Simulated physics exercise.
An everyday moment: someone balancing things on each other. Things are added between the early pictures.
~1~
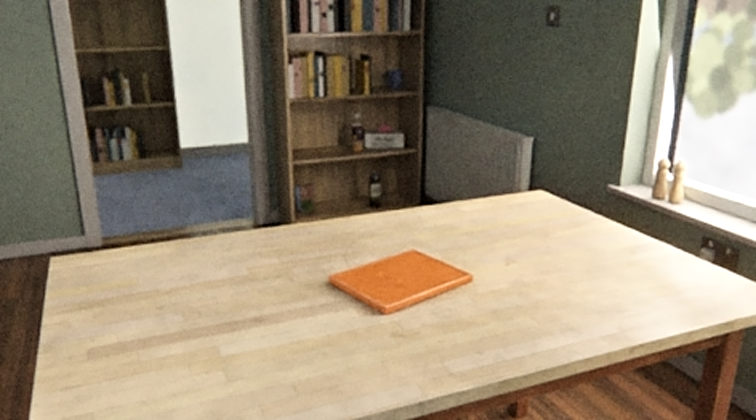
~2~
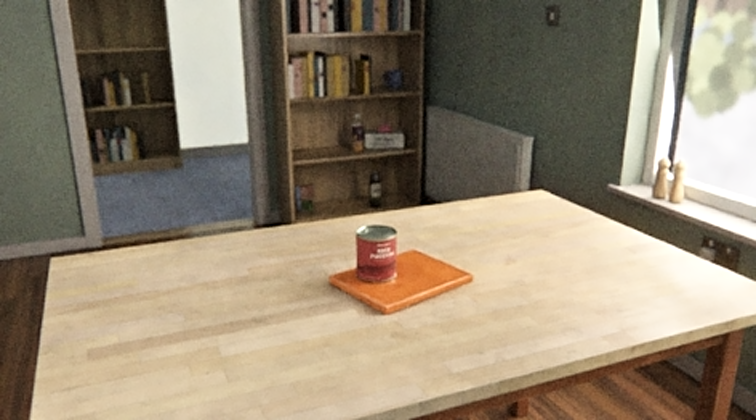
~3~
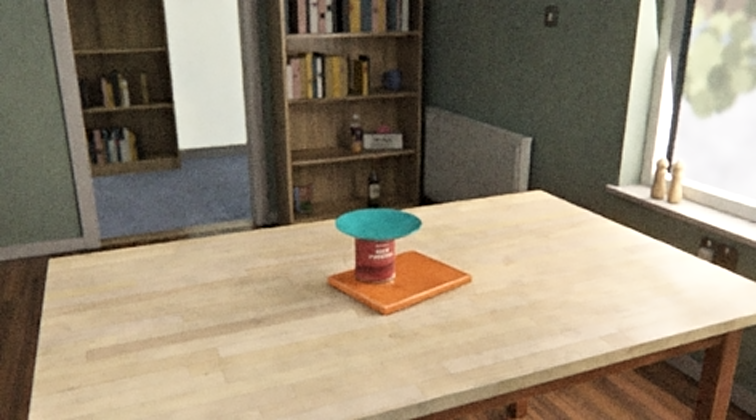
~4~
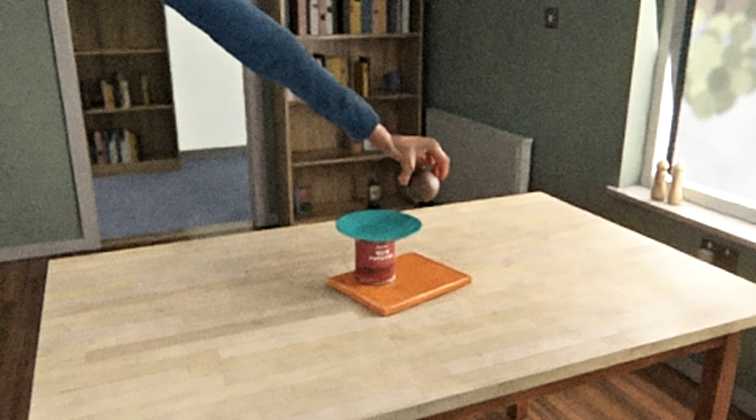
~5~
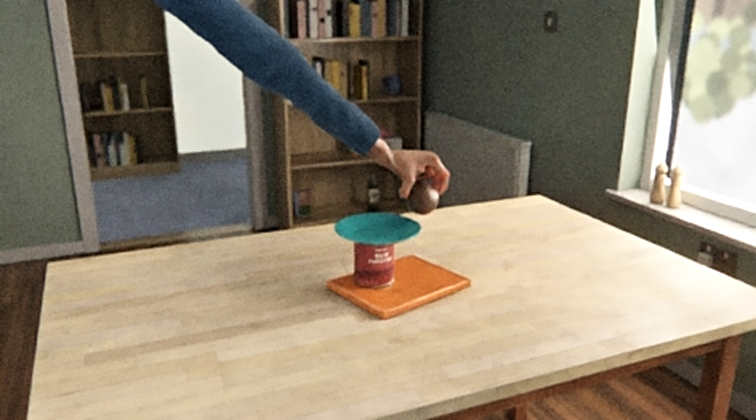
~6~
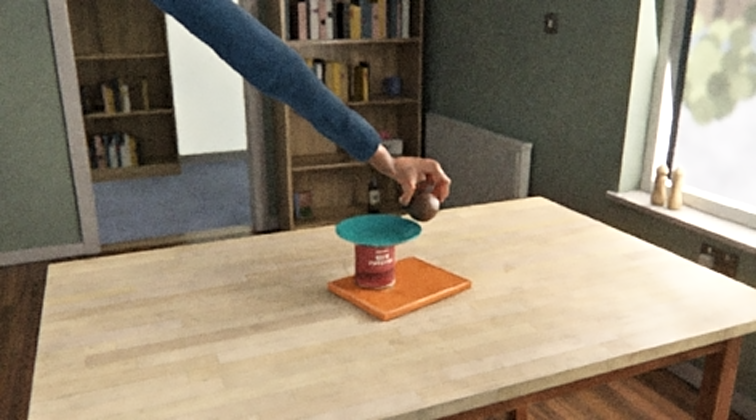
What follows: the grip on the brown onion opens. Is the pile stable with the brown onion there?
Outcome: The pile gives way.
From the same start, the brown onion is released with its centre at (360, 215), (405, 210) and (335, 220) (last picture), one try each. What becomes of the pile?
In the first case it stays up; in the second case it stays up; in the third case it loses its balance.
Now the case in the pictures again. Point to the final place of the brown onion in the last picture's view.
Around (445, 256).
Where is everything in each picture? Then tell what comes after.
In the first picture, the last thing is not in view yet.
In the second picture, the last thing is not in view yet; orange tray (401, 278).
In the third picture, the last thing is not in view yet; red tin (375, 254).
The fourth picture shows on its way; brown onion (422, 186); turquoise plate (379, 229).
The fifth picture shows on its way; brown onion (422, 199); orange tray (399, 284).
The sixth picture shows set down, still held; brown onion (423, 206); red tin (375, 260).
Then, 0.36 s after the last picture, brown onion now fallen.
Then, 0.72 s after the last picture, nothing new.
At rest, fallen, brown onion; the other 3 in place. Seen from the same camera at the end, brown onion near (445, 255). The pile loses its balance.
